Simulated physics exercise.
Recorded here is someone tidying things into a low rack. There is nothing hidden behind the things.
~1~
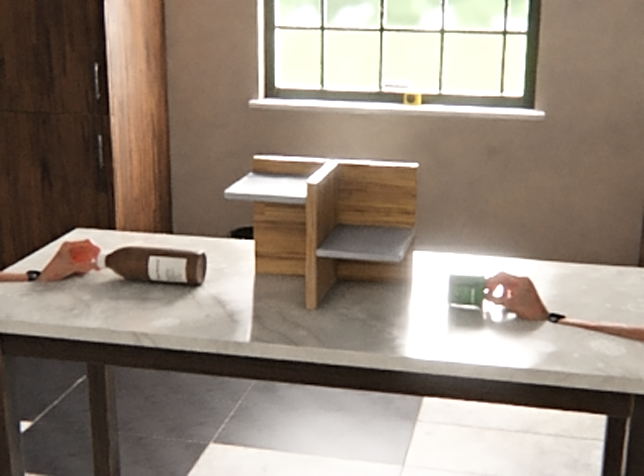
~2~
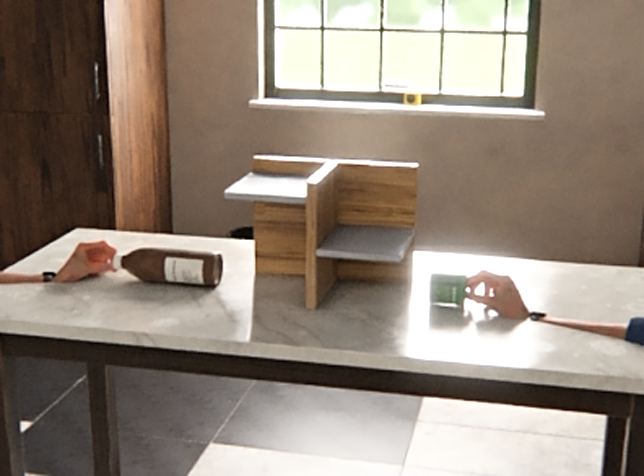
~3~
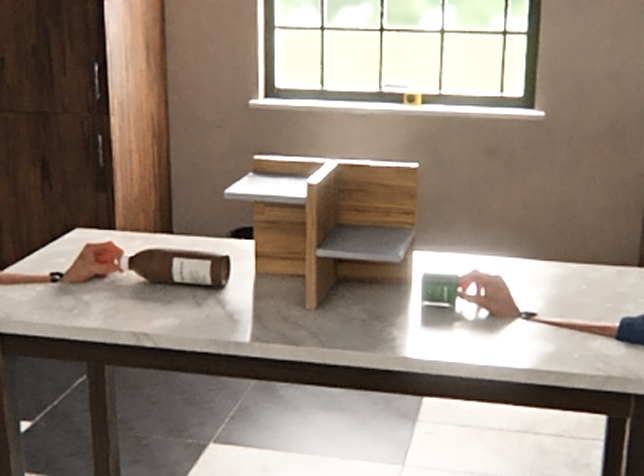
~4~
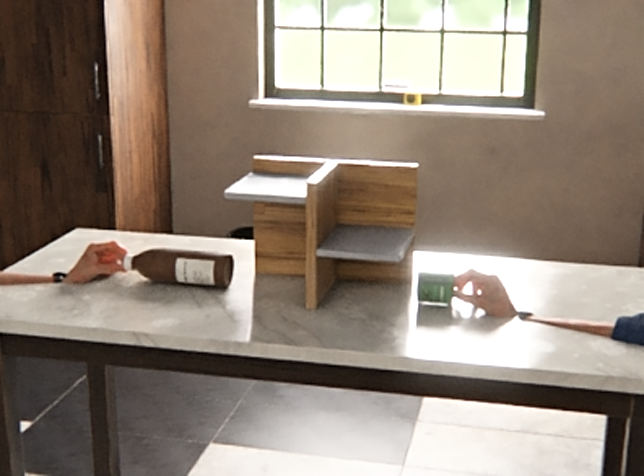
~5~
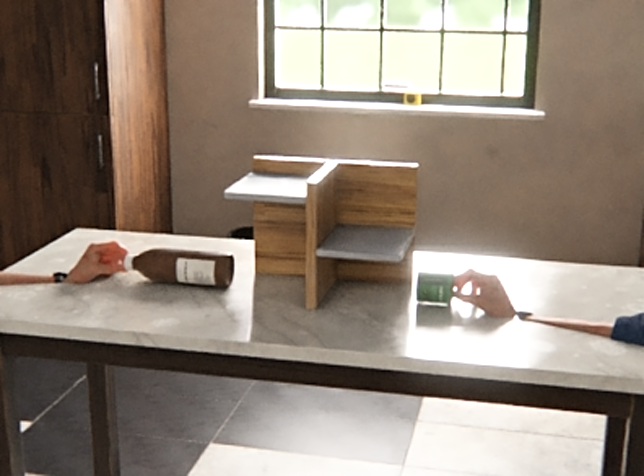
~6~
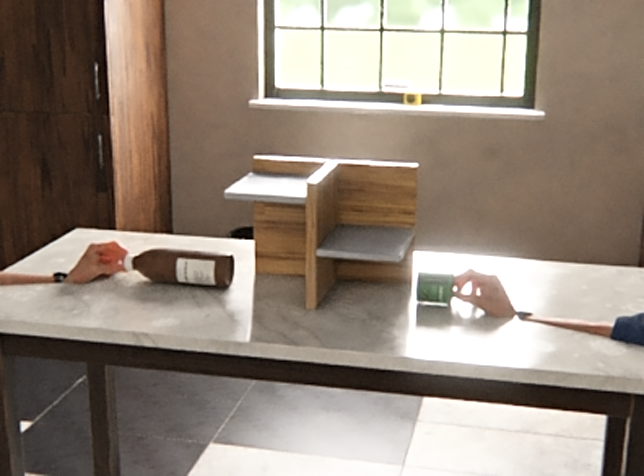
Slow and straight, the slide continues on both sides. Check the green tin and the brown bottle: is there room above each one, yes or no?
Green tin - yes; brown bottle - yes.
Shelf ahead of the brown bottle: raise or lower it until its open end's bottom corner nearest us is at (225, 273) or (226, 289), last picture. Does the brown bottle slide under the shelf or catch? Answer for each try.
In the order given, it bumps the shelf, then bumps the shelf.
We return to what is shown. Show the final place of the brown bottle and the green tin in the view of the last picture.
In the last picture they settle around (256, 272) and (387, 283) respectively.
Then, 0.48 s later than the last frame, green tin part of the way in near (407, 284); brown bottle sliding up to the opening near (205, 268).
When it is over, the green tin clears the shelf, near (387, 284); the brown bottle clears the shelf, near (256, 272).
